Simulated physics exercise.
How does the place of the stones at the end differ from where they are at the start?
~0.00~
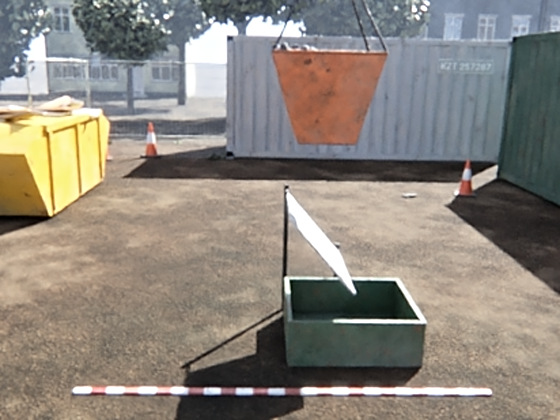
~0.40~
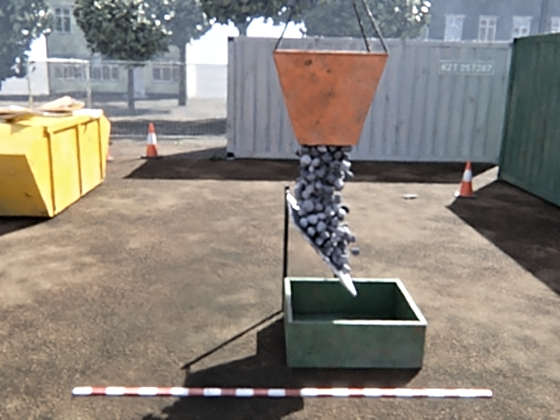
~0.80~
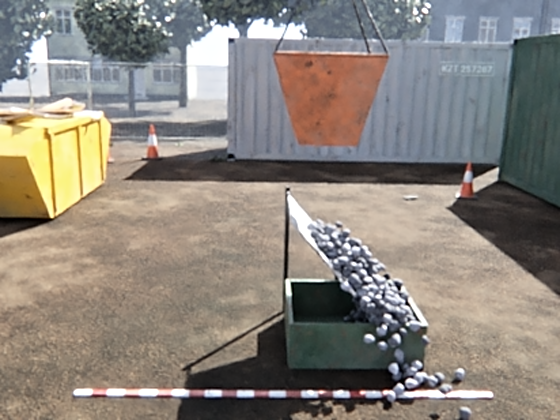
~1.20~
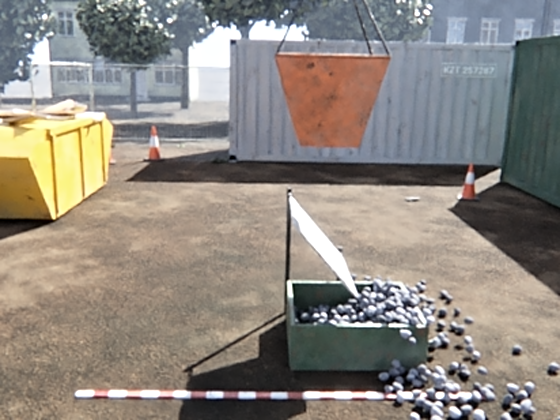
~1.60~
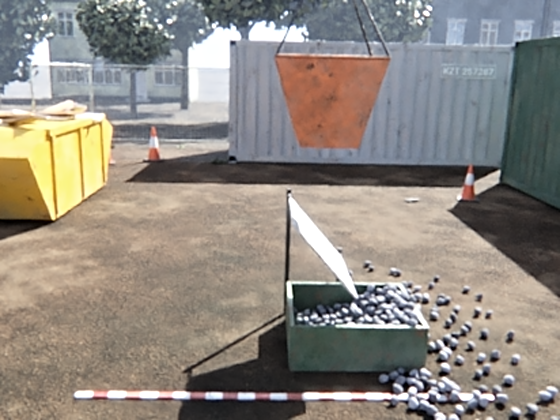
At the start the stones are up in the hanging orange skip. At the end they are down below and farther right, most of them in the green bin and the rest scattered on the ground beside it and to its right.
